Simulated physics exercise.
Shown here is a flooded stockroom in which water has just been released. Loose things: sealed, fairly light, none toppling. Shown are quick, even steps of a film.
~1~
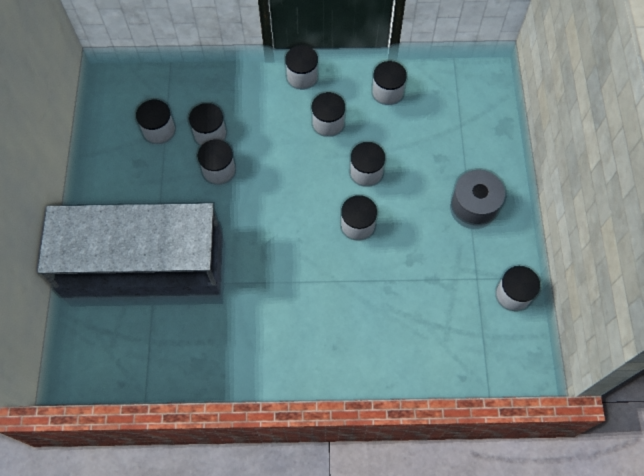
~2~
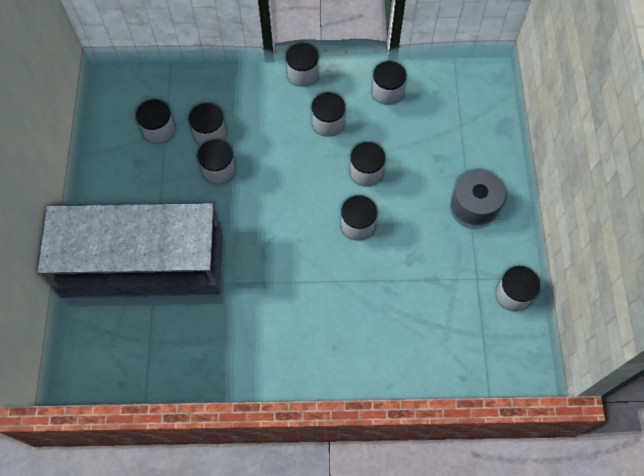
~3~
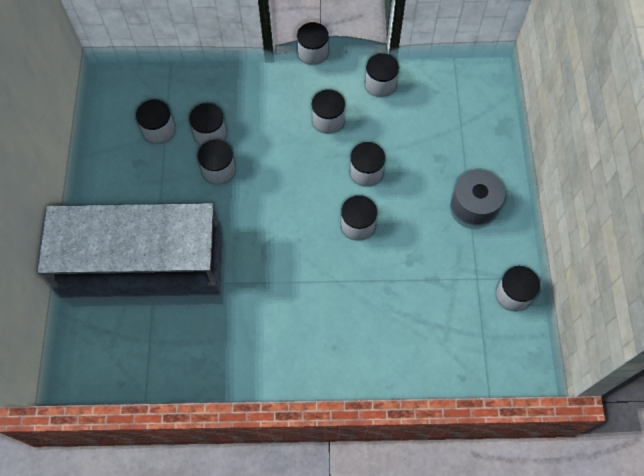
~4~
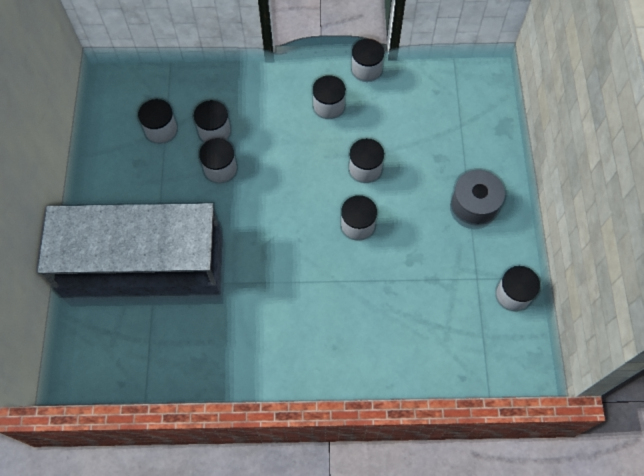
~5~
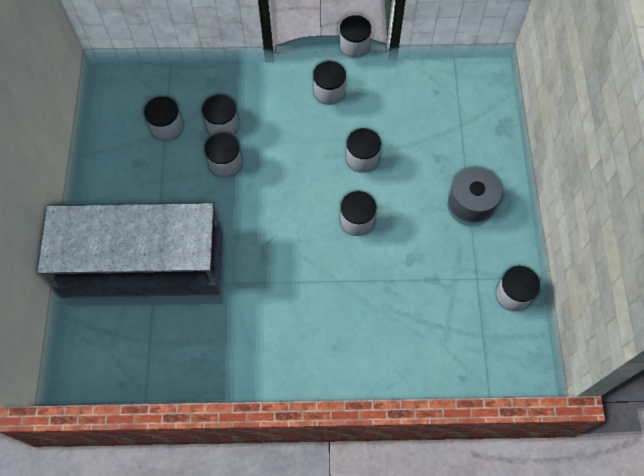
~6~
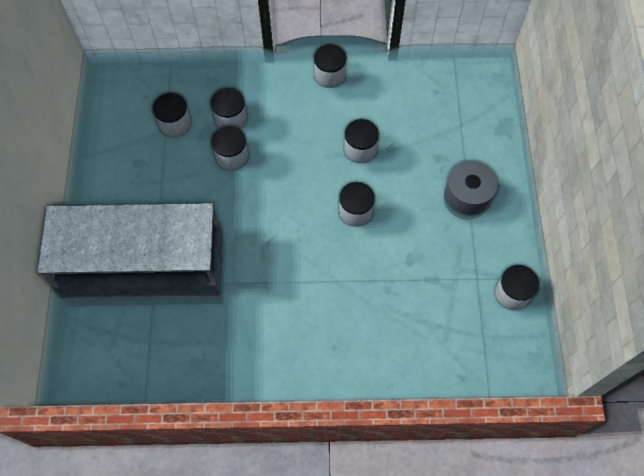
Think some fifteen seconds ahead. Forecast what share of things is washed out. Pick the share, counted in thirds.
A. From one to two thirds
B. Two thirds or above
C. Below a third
B, two thirds or above.
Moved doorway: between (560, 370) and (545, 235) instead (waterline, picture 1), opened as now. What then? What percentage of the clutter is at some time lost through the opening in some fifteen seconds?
Roughly 60 per cent.
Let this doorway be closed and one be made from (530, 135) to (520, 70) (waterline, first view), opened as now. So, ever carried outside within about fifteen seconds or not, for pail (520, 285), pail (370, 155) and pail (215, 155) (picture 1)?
Taken in that order, the answers are swept away, swept away, not lost.
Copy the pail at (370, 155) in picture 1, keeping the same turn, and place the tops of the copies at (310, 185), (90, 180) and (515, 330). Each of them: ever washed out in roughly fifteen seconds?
First escapes, second doesn't escape, third doesn't escape.
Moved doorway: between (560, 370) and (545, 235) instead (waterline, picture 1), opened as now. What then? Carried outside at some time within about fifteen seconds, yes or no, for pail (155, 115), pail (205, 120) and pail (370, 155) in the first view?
Going through them in sequence: Trapped, then trapped, then gets out.
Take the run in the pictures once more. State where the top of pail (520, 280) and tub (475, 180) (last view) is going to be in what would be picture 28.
First near (506, 194), second near (375, 49).
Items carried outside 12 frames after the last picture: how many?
That makes 5.
A moment on, 3 of 10 are out; 7 afloat.
Next, 5 of 10 are out; 5 afloat.
Later, 8 of 10 are out; 2 afloat.
In the end, 9 of 10 are out; 1 afloat.
